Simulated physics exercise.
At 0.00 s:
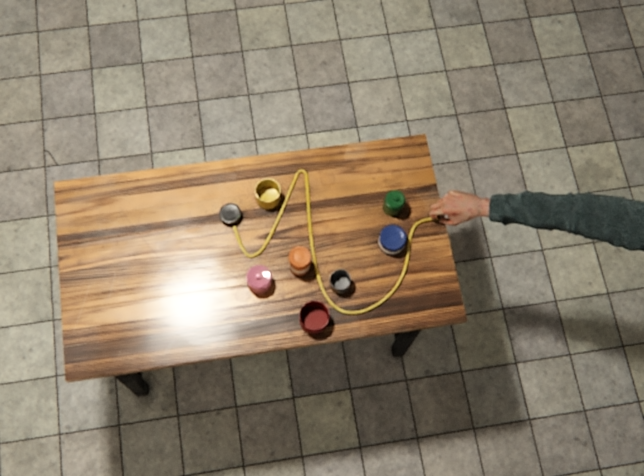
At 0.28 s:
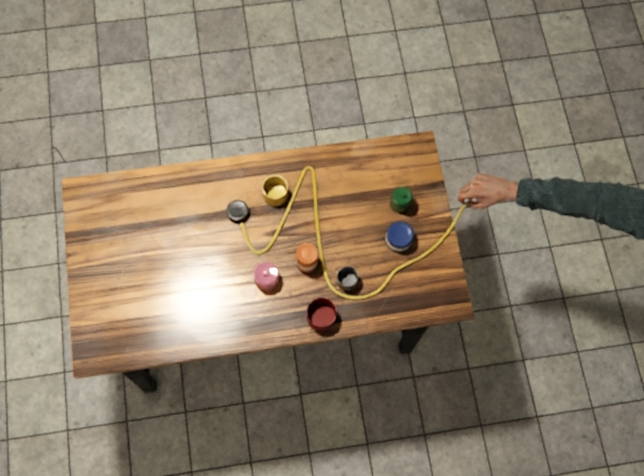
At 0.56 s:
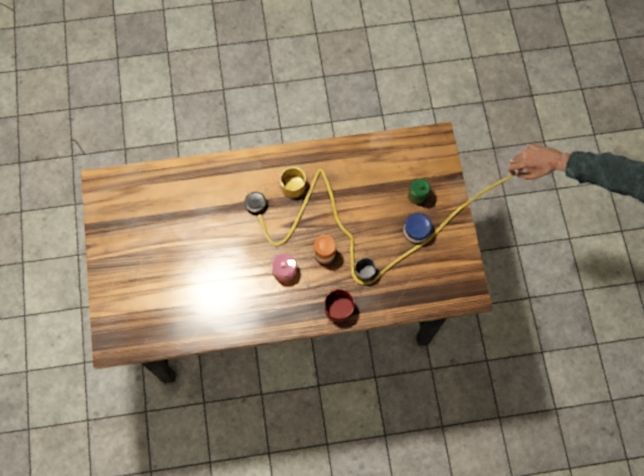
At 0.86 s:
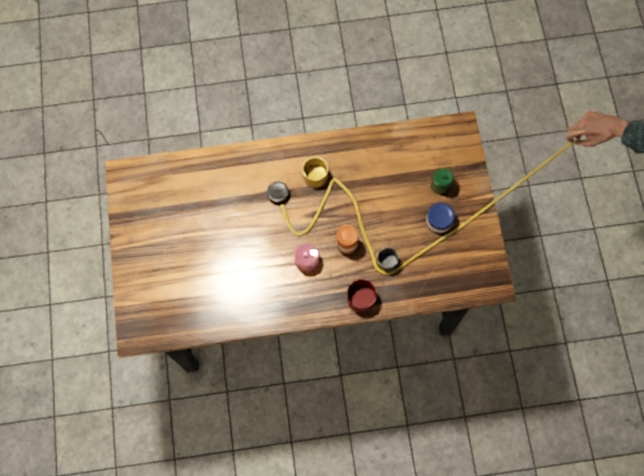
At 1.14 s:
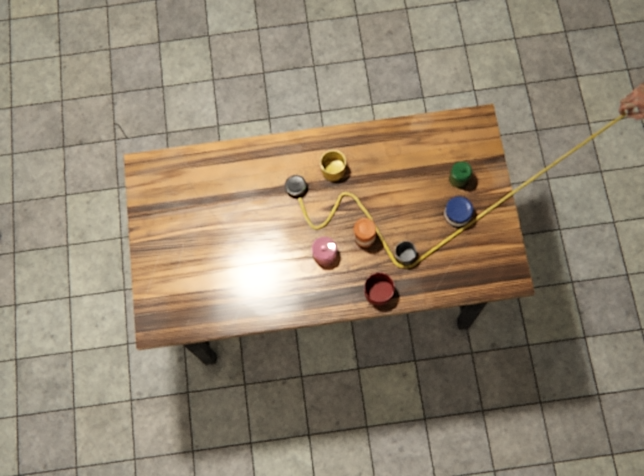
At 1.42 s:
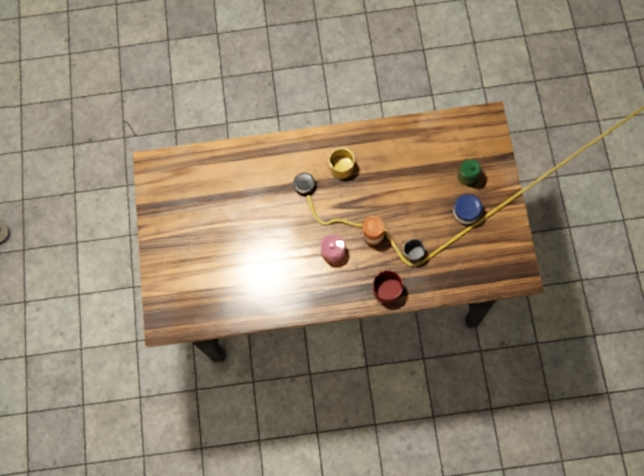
The video shows a hand pulling a yellow cord toward the upper right across a wooden table, drawing its loose bends tighter around the orange and grey containers, while the round black object at its other end stays put.
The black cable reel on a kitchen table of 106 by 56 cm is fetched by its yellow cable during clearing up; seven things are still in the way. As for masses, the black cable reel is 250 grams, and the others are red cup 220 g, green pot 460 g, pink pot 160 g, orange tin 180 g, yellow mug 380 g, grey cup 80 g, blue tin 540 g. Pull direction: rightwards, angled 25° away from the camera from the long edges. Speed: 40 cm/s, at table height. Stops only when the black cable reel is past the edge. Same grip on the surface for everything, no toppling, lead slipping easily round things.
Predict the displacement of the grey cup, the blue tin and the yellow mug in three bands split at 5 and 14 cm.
Outcome: The grey cup goes a great distance, the blue tin scarcely budges, the yellow mug scarcely budges.
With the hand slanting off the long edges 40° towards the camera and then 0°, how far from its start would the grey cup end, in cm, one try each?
It would shift around 14 cm the first time and around 22 cm the second time.
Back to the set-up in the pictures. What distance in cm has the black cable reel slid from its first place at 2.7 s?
Near enough 34 cm.
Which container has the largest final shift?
Looks like the grey cup.
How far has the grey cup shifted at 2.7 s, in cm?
About 24 cm.
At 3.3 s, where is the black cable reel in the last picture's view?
About (514, 215).
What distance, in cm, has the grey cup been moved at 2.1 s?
By then it sits some 24 cm from where it started.
By 2.1 s the black cable reel has slid 11 cm, and the shifts are, grey cup 24 cm.
By 2.7 s the black cable reel has slid 33 cm, and the shifts are, grey cup 24 cm.
By 3.3 s the black cable reel has slid 57 cm, and the shifts are, grey cup 24 cm, blue tin 3 cm.
By 3.7 s the black cable reel is off the top, and the shifts are, grey cup 24 cm at (435, 167), blue tin 3 cm at (471, 197), yellow mug 0 cm at (341, 159).
